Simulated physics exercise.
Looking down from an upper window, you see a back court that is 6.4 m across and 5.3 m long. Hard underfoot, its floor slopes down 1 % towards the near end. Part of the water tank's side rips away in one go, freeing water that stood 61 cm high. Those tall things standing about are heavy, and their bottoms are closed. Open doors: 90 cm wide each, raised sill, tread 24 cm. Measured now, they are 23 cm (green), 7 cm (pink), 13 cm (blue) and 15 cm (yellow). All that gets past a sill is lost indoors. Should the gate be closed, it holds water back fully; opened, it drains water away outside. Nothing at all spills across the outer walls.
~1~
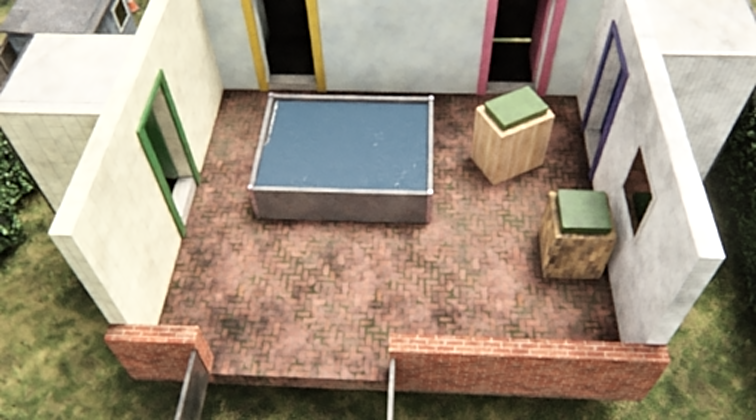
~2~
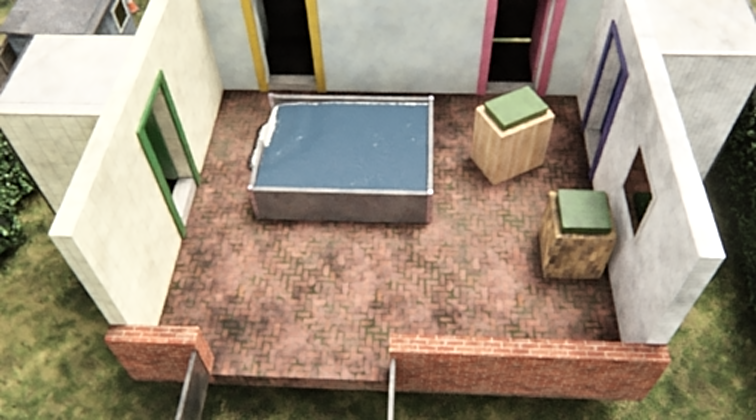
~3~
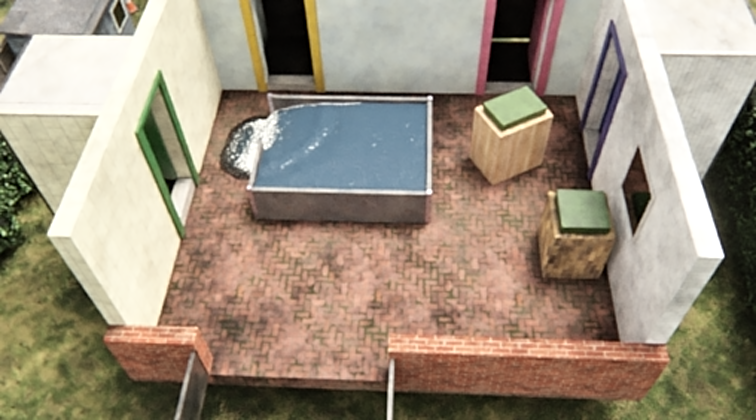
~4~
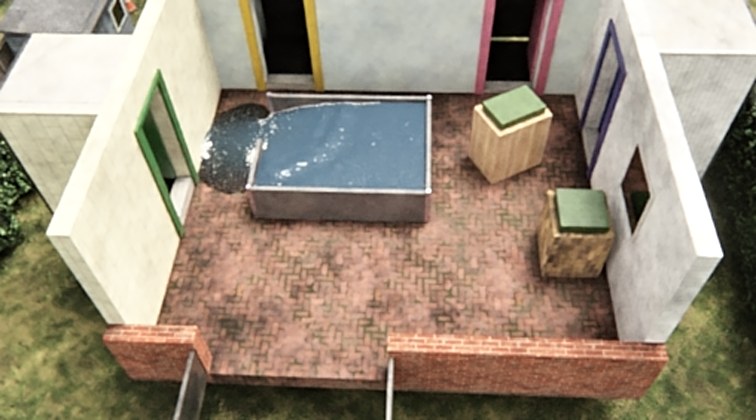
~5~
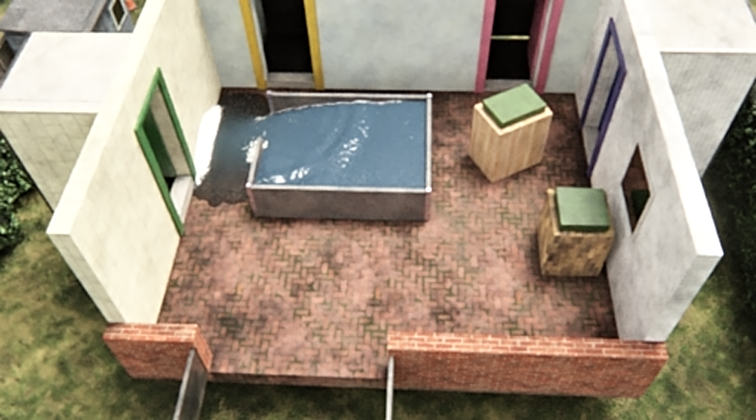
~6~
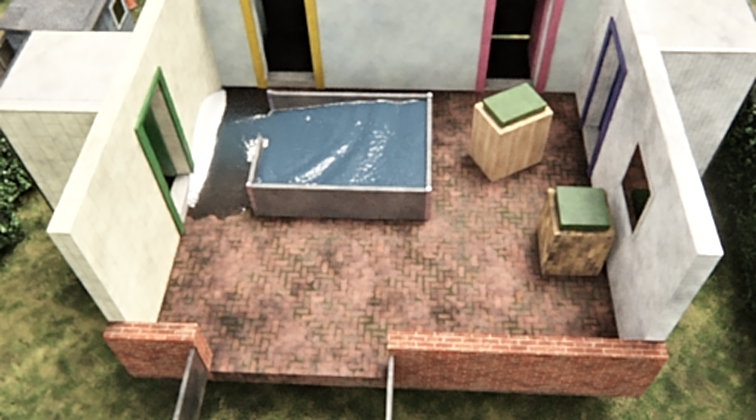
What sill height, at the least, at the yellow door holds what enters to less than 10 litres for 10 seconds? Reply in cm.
A height of roughly 17 cm.
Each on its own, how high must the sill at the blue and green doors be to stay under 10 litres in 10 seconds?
About 12.5 cm at blue and about 11.5 cm at green.
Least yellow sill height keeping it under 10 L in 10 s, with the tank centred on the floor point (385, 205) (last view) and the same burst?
I'd put it at close to 16 cm.
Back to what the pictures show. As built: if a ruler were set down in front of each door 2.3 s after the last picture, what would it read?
Door by door in centimetres - green 13, pink 2, blue 0, yellow 17.
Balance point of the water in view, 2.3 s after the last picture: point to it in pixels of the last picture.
The water's centre is at about (312, 163).
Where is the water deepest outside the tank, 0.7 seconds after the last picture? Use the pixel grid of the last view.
(222, 88).
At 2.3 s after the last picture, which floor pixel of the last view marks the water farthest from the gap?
I'd put the front's tip around (534, 123).
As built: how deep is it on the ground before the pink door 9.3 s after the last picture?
Lab note: Depth approx. 9.0 cm.
Then, 0.7 s after the last picture water covers 15 % of the floor, deepest (58 cm) near (222, 88); 6 cm at the yellow door, 0 litres in over its 15 cm sill.
Then, 2.3 s after the last picture water covers 45 % of the floor, deepest (38 cm) near (220, 95); 17 cm at the yellow door, 6 litres in over its 15 cm sill.
Then, 9.3 s after the last picture water covers 95 % of the floor, deepest (16 cm) near (582, 225); 8 cm at the yellow door, 19 litres in over its 15 cm sill.
At the yellow door as built, the water peaked near 17 cm, 1.9 s after the last picture.
Run again over the same 10 s with other heights there, 19 litres in over 15 cm, 4 litres over 20 cm. The limit of 10 litres is kept from about 17 cm up.
